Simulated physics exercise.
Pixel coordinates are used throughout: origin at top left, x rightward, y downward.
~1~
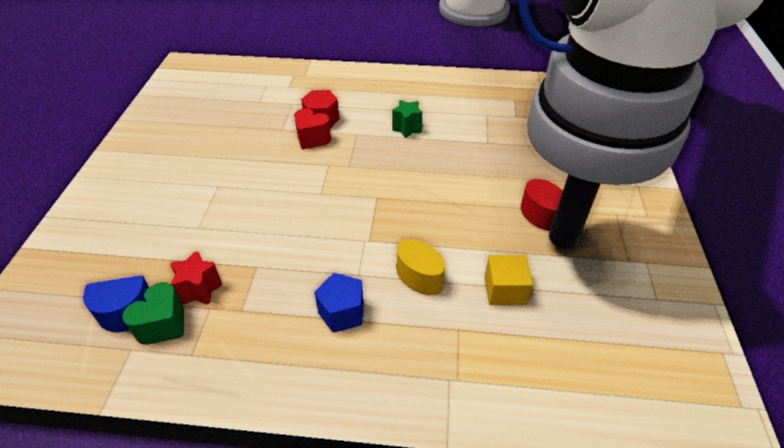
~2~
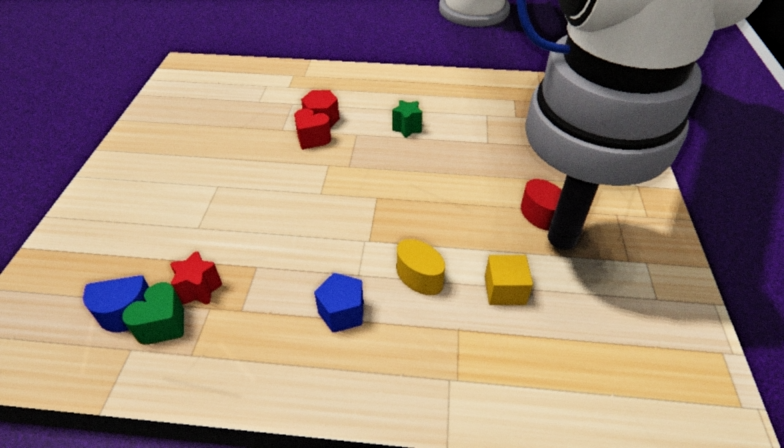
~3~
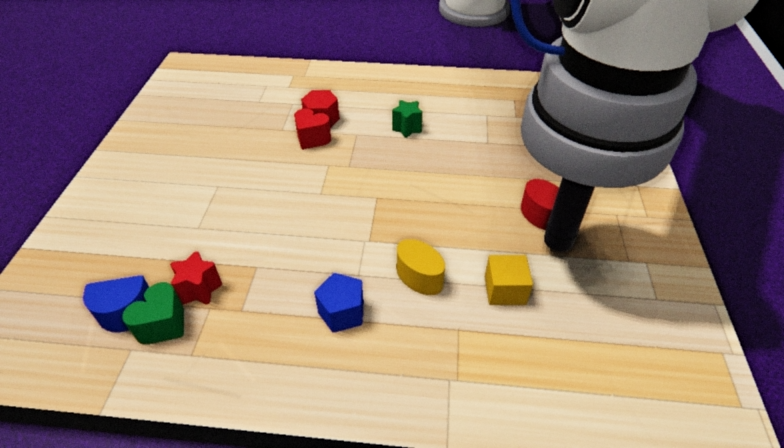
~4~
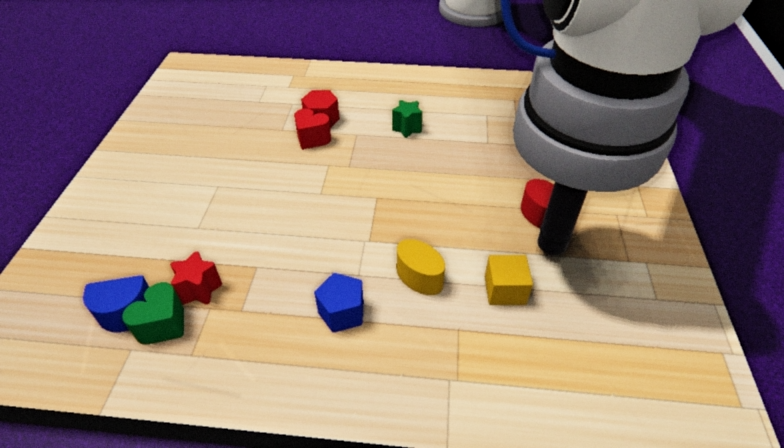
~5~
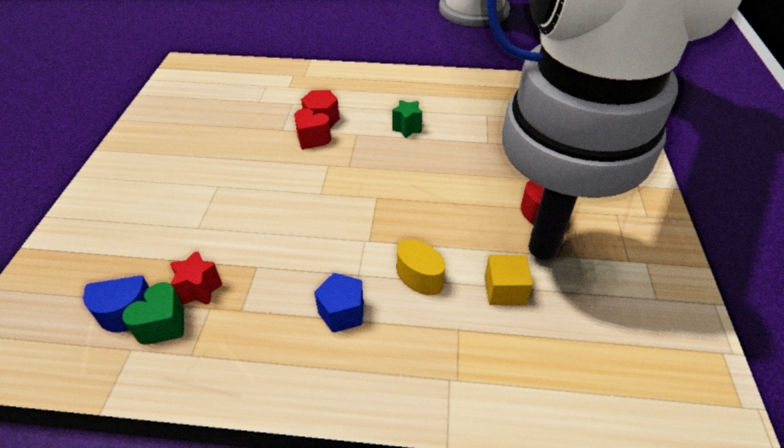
The clip opens on a wooden board scattered with red, green, blue and yellow blocks, a robot arm's black post standing beside a red block at the right. The post drifts slightly left and toward the viewer, moving nearer the yellow four-sided block and partly covering the red one, while the blocks stay still.
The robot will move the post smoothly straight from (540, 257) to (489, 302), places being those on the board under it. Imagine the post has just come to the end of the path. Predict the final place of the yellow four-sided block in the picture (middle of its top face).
Its top middle will sit at (470, 311).
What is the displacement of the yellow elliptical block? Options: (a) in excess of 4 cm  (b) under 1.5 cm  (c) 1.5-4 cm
Answer: B.
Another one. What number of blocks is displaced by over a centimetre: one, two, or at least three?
I foresee one block being moved.
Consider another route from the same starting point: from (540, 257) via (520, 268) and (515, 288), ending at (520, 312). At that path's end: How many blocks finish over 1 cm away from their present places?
In total, one block gets moved by over 1 cm.
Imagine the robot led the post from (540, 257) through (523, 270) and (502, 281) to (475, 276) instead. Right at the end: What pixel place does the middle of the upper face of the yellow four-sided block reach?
If I read the scene right, the answer is (481, 291).
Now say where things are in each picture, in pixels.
The first frame shows post's lower end (563, 239); yellow elliptical block (421, 256); yellow four-sided block (510, 269); red elliptical block (547, 194).
The second frame shows post (562, 240); blocks still.
The third frame shows post (558, 242); blocks still.
The fourth frame shows post (552, 245); blocks still.
The fifth frame shows post (543, 250); yellow elliptical block (421, 256); yellow four-sided block (510, 269); red elliptical block partly hidden.
The first path, step by step. Halfway along, post (517, 271); yellow four-sided block (496, 283).
At the end, post (491, 295); yellow elliptical block still; yellow four-sided block (470, 311); red elliptical block still.
